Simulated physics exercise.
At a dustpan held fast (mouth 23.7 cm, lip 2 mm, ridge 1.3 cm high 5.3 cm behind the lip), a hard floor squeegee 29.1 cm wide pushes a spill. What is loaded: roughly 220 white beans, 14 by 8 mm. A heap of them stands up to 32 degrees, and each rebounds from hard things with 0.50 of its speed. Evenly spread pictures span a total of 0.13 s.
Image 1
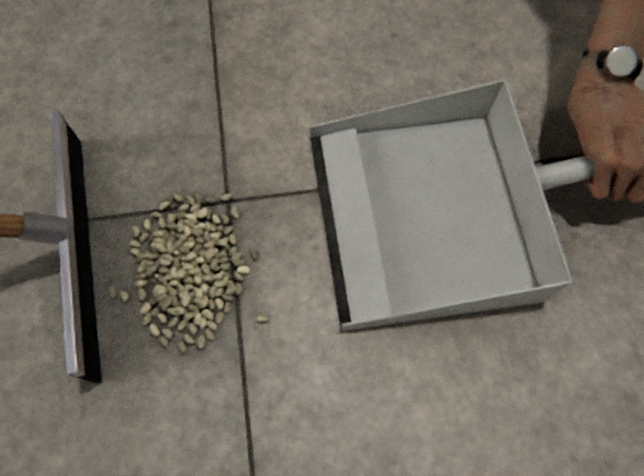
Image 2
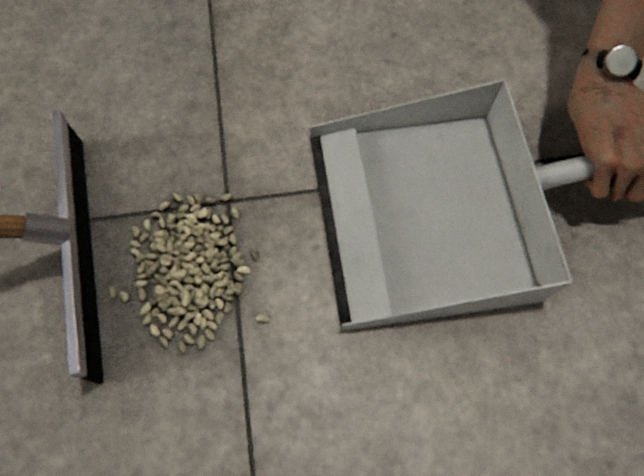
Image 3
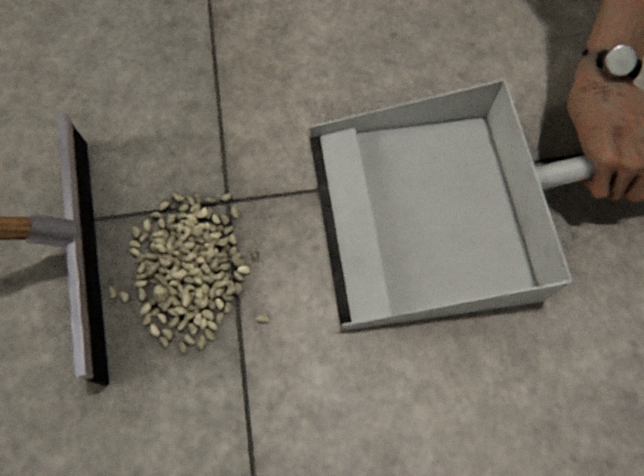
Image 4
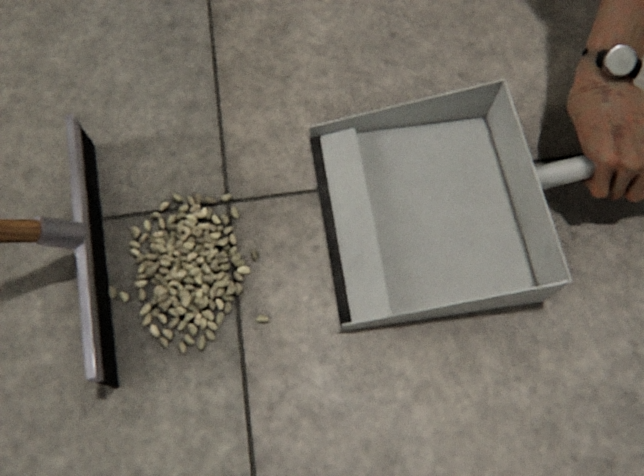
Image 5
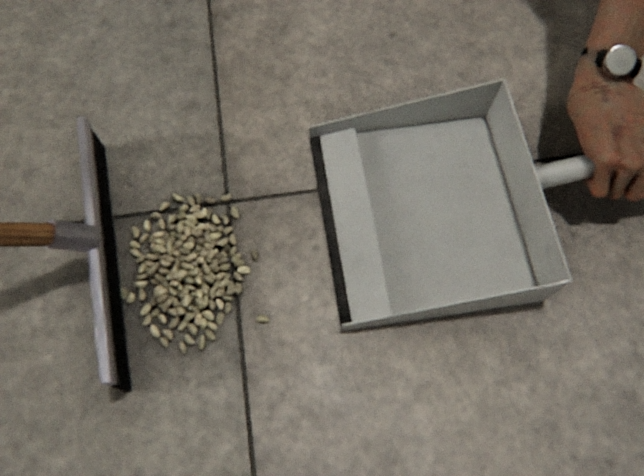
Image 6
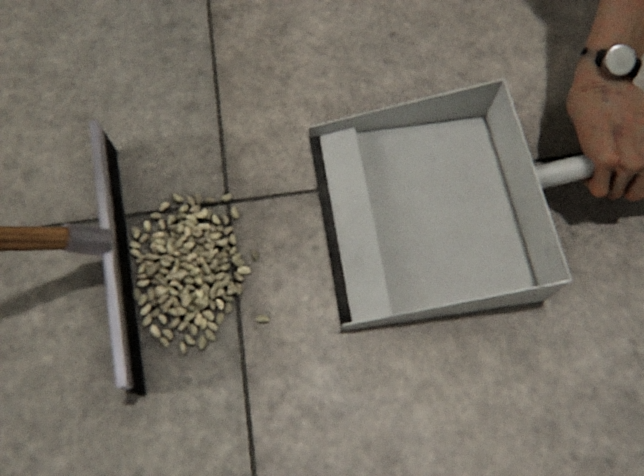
To begin with, a squeegee with a wooden handle stands left of a loose pile of white beans on grey tiles, while a hand grips a metal dustpan at right. The squeegee slides slowly rightward, closes the gap and meets the pile's left edge, barely shifting the beans; the dustpan stays still.
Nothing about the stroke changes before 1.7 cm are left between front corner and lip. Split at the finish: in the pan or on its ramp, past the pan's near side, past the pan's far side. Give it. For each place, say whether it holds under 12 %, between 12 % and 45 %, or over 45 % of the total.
In order: Pan: A moderate fraction; near side: A moderate fraction; far side: A tiny fraction.
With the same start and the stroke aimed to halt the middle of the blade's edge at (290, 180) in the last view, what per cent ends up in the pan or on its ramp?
Share caught: Approx. 50 %.
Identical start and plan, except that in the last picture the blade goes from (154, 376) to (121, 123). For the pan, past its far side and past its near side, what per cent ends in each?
Pan 50, far 5, near 10.
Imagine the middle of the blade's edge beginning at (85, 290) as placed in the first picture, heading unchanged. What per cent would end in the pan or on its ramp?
Estimate: Near 20 %.
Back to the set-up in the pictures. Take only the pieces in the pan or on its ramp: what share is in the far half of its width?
Roughly 10 per cent.
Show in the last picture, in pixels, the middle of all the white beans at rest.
Near (331, 269).
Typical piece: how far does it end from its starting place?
Roughly 16 cm.
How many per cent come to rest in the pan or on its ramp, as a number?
Roughly 30 in a hundred come to rest there.
Then, 0.19 s after the last picture, middle of the blade 12 cm from the lip; 0 % over the lip, far side 0 %, near side 5 %.
Then, 0.32 s after the last picture, middle of the blade 6 cm from the lip; 0 % over the lip, far side 0 %, near side 15 %.
Then, 0.57 s after the last picture, middle of the blade 3 cm from the lip; 30 % over the lip, far side 0 %, near side 20 %.
In the end, pan 30 %, near side 20 %, far side 0 %, in front of the lip or behind the blade 50 %.
